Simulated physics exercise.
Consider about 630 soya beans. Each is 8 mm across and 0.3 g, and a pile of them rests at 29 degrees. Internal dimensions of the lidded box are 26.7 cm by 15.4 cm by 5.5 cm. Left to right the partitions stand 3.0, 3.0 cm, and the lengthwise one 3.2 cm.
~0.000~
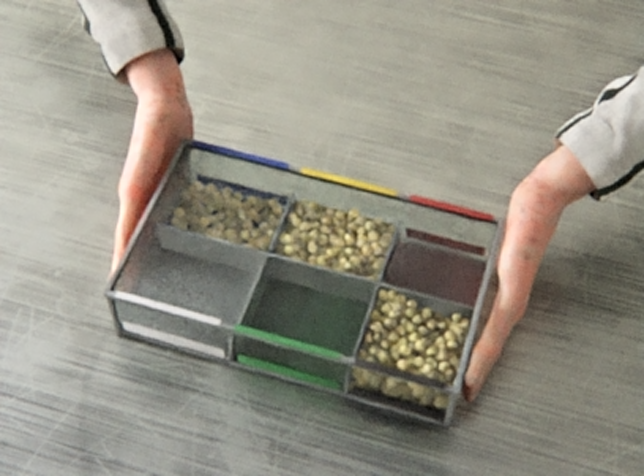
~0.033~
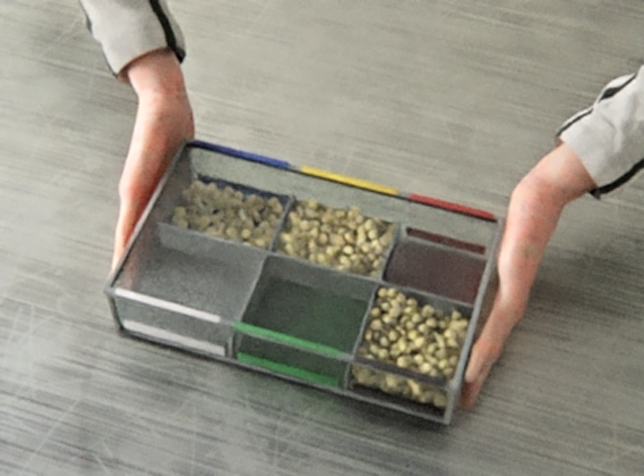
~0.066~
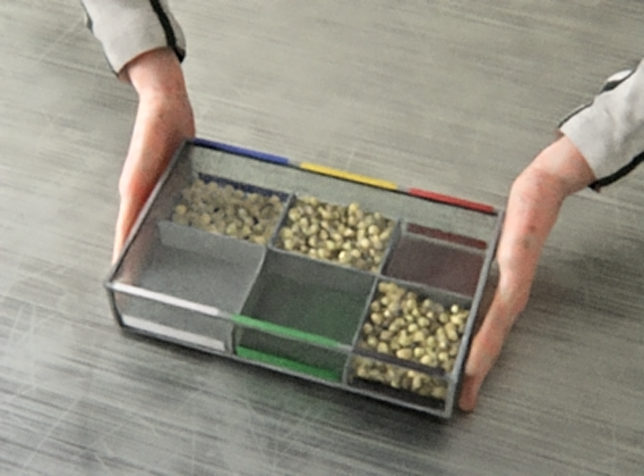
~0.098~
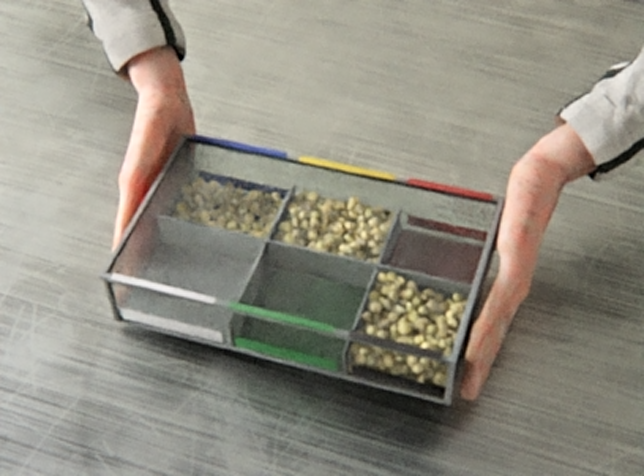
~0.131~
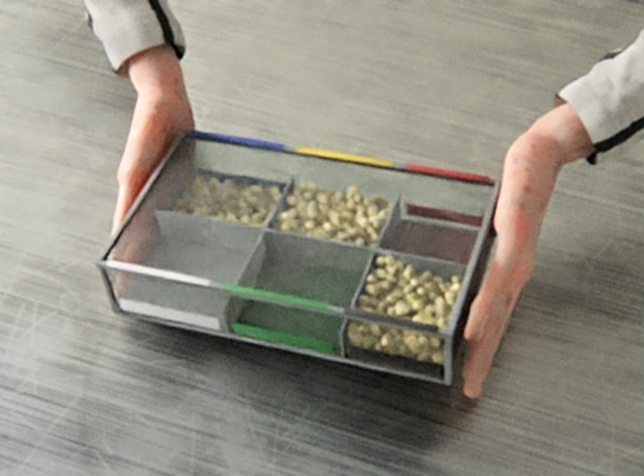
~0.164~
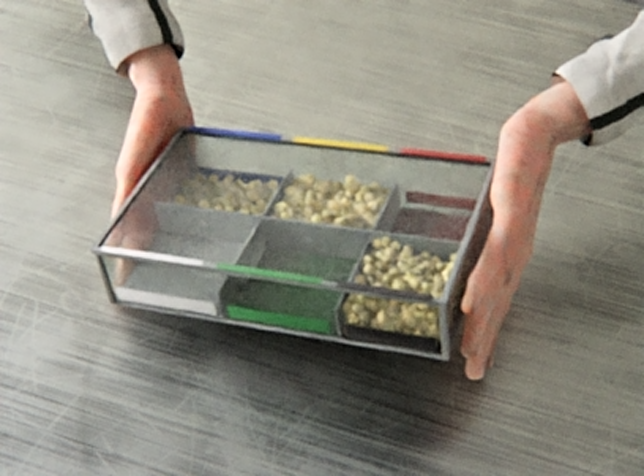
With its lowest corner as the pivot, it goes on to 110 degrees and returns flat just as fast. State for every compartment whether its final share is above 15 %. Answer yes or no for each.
Red: No, blue: Yes, green: No, yellow: Yes, white: No, black: No.
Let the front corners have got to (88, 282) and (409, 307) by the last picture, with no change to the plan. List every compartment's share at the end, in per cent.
Red 0; blue 45; green 5; yellow 5; white 45; black 0.
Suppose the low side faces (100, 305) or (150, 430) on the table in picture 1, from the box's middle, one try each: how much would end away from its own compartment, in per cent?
That would be close to 80 per cent and then close to 70 per cent.
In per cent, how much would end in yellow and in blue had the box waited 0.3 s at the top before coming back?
In that case yellow keeps 35% and blue keeps 60%.
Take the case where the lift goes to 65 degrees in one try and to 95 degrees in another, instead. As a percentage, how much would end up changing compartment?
Roughly 35 percent for the first try and 55 percent for the second.
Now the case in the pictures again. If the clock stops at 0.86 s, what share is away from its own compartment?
Estimate: Some 35 %.
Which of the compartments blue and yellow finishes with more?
Blue comes out ahead.
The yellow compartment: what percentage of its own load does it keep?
Something like 50 in a hundred.
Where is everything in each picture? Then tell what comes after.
The first frame shows box tilt 0 degrees, front corners at (110, 292) and (454, 388); blue 20 %, yellow 40 %, black 40 %.
The second frame shows box tilt 1 degrees, front corners at (110, 289) and (453, 385).
The third frame shows box tilt 3 degrees, front corners at (109, 284) and (452, 375).
The fourth frame shows box tilt 6 degrees, front corners at (107, 275) and (451, 358), lowest corner left back.
The fifth frame shows box tilt 11 degrees, front corners at (102, 262) and (447, 332), lowest corner left back.
The sixth frame shows box tilt 16 degrees, front corners at (98, 249) and (441, 300), lowest corner left back; blue 20 %, yellow 40 %, black 40 %. The box's pace is about 150 degrees a second.
After 0.86 s, tilt 110 degrees; red 5 %, blue 35 %, green 5 %, yellow 40 %, black 15 %.
After 1.32 s, tilt 49 degrees; blue 55 %, yellow 40 %.
After 1.85 s, tilt 0 degrees; blue 60 %, yellow 40 %.
At rest (2.2 s), red 0 %, blue 60 %, green 0 %, yellow 40 %, white 0 %, black 0 %.
